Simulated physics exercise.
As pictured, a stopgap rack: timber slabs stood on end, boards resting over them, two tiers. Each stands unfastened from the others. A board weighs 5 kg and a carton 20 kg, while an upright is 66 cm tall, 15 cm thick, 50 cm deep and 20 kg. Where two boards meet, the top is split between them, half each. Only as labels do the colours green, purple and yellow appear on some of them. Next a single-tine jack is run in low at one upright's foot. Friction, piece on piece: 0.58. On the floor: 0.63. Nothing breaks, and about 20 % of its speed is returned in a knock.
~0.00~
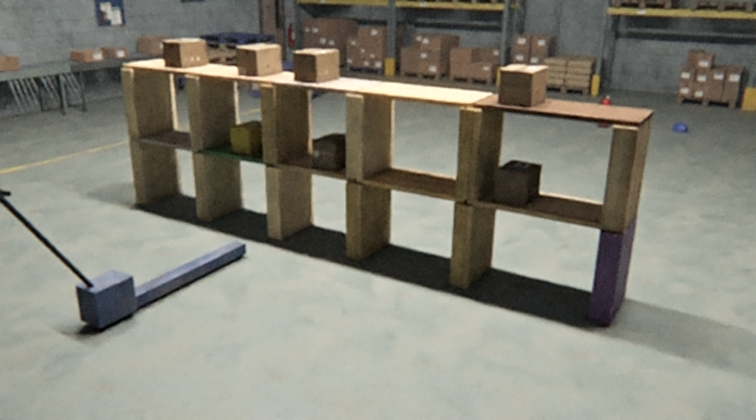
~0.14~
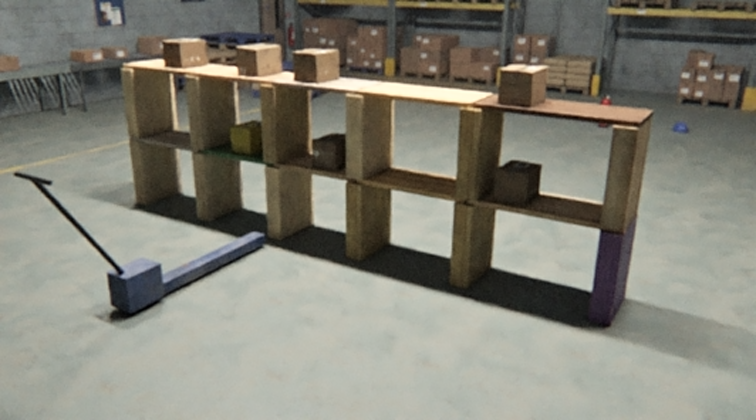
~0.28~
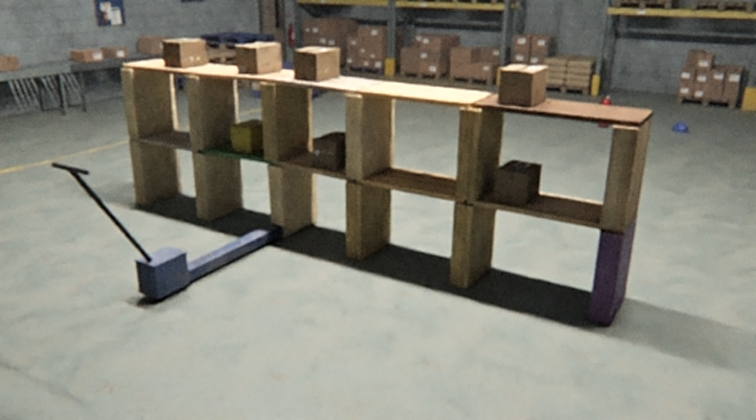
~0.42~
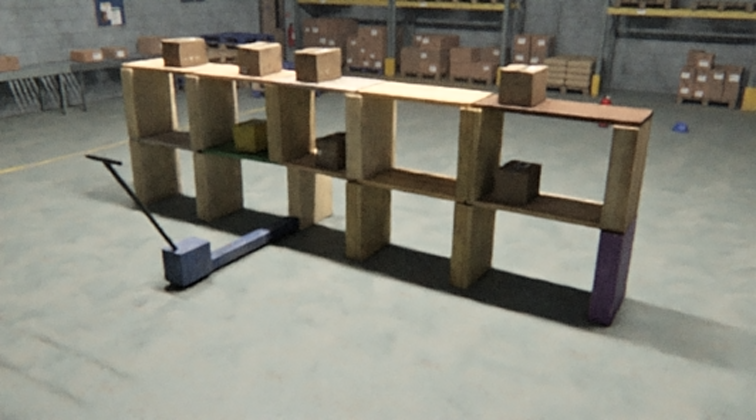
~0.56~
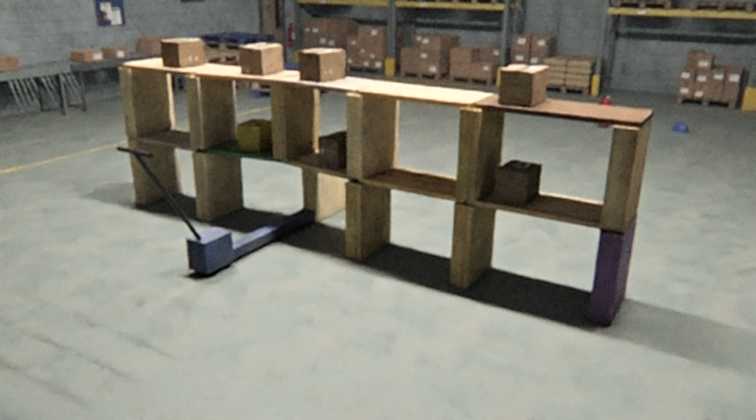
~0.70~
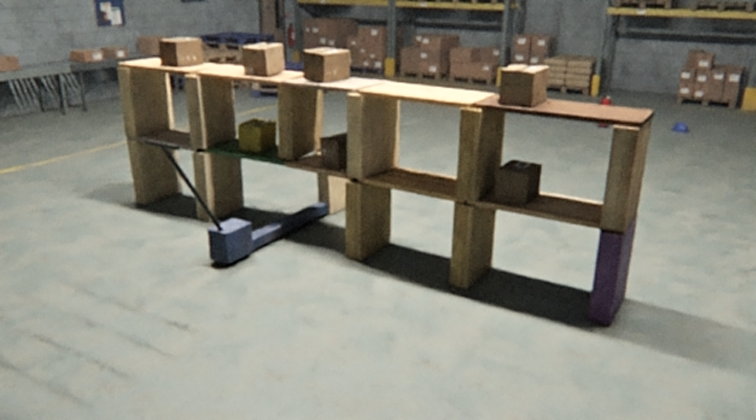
The video shows a blue pallet jack sliding in from the left toward a two-tier rack of timber slabs and boards, pushing a lower upright rightward as the green board, yellow carton and nearby pieces shift slightly.
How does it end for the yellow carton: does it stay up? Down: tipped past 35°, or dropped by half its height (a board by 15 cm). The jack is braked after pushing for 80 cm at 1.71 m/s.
It does not; it ends up down.
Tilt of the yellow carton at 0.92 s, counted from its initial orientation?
Tilt from start: Approx. 40 degrees.
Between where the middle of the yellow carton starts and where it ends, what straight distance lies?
About 75 cm from where it started.
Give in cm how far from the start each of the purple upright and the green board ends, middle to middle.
Roughly purple 0, green 60.
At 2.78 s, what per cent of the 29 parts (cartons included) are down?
By that time it is 55 percent.
By 0.92 s, 9 of the 29 pieces down; yellow carton tilted 40°, 25 cm lower; green board tilted 40°, 23 cm lower.
By 1.78 s, 9 of the 29 pieces down; yellow carton tilted 51°, 65 cm lower; green board tilted 48°, 35 cm lower.
By 2.78 s, 16 of the 29 pieces down; yellow carton tilted 59°, 65 cm lower; green board tilted 4°, 52 cm lower.
When it is over (4.2 s), 16 of the 29 pieces down; yellow carton tilted 67°, 65 cm lower; green board 51 cm lower; purple upright unmoved. In pixels of the last frame, middles, yellow carton near (290, 199), green board near (235, 195).
